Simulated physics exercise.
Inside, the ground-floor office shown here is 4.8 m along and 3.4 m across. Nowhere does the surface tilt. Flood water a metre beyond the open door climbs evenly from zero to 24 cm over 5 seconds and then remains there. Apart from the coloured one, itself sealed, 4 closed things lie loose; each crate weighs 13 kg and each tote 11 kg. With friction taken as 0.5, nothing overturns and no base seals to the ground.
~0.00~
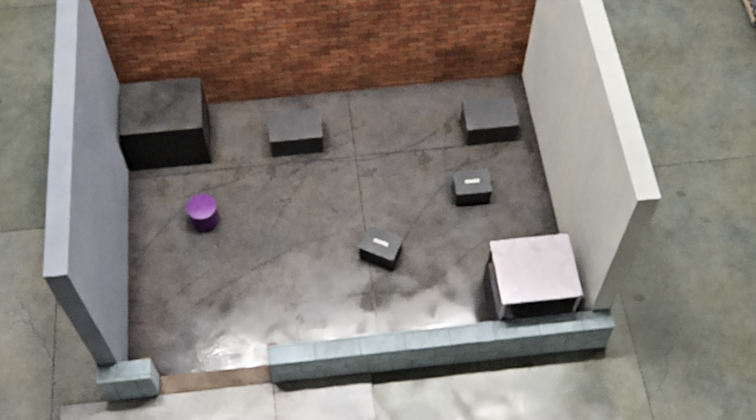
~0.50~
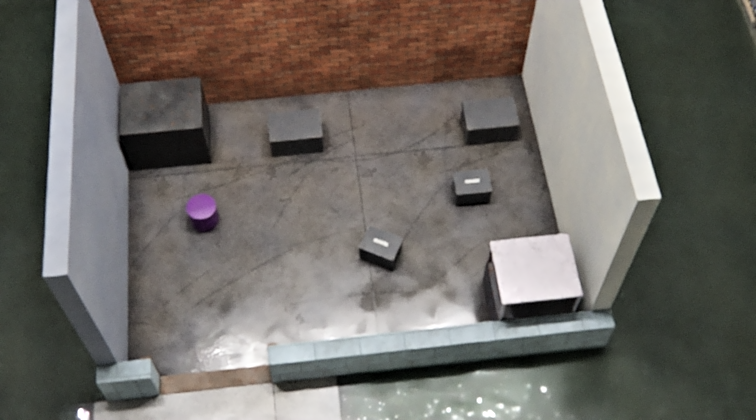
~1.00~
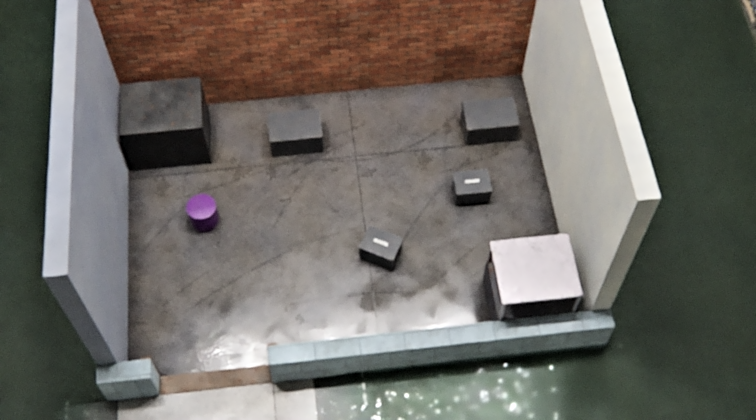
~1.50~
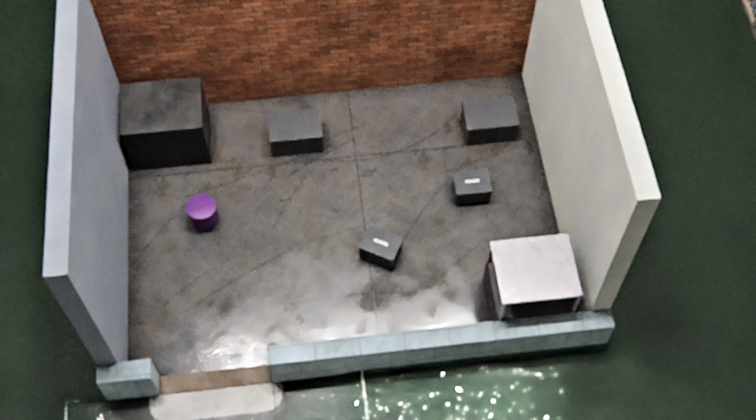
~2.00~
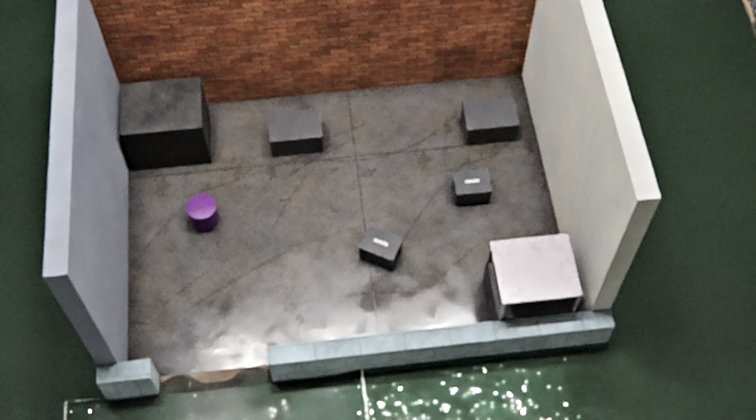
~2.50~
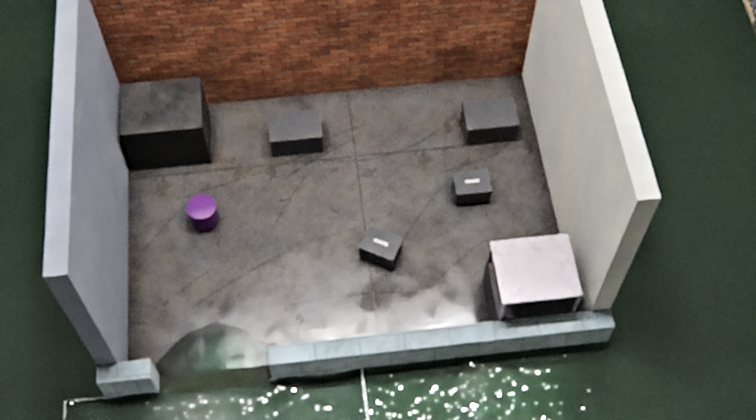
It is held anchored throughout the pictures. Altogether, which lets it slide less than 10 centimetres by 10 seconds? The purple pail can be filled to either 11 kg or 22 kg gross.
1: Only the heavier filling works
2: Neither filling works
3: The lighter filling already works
Option 1: Only the heavier filling works.
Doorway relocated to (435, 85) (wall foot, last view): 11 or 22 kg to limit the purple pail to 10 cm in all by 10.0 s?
Lab note: Lower mass sufficient.
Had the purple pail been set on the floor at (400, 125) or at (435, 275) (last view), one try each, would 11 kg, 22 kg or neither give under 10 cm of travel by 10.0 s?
Taking the two spots in turn, only the heavier keeps it, then both keep it.
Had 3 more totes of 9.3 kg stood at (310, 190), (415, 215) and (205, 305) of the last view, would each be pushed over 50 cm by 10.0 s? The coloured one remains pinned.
Above the mark, below the mark, above the mark.
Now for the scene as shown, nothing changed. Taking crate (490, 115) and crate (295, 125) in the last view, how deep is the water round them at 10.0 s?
Close to 8 and 13 centimetres.
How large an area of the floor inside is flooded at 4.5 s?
Roughly 5.5 m2.
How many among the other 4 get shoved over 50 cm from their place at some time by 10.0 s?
That makes 2.
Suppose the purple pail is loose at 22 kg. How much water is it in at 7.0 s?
Depth: Approx. 10 cm.
After 3.5 s the purple pail would be 0 cm from its start with 11 kg and 0 cm from its start with 22 kg; 1 cm of water round it then.
After 4.5 s the purple pail would be 0 cm from its start with 11 kg and 0 cm from its start with 22 kg; 4 cm of water round it then.
After 7.0 s the purple pail would be 21 cm from its start with 11 kg and 0 cm from its start with 22 kg; 10 cm of water round it then.
After 10.0 s the purple pail would be 170 cm from its start with 11 kg and 0 cm from its start with 22 kg; 14 cm of water round it then.
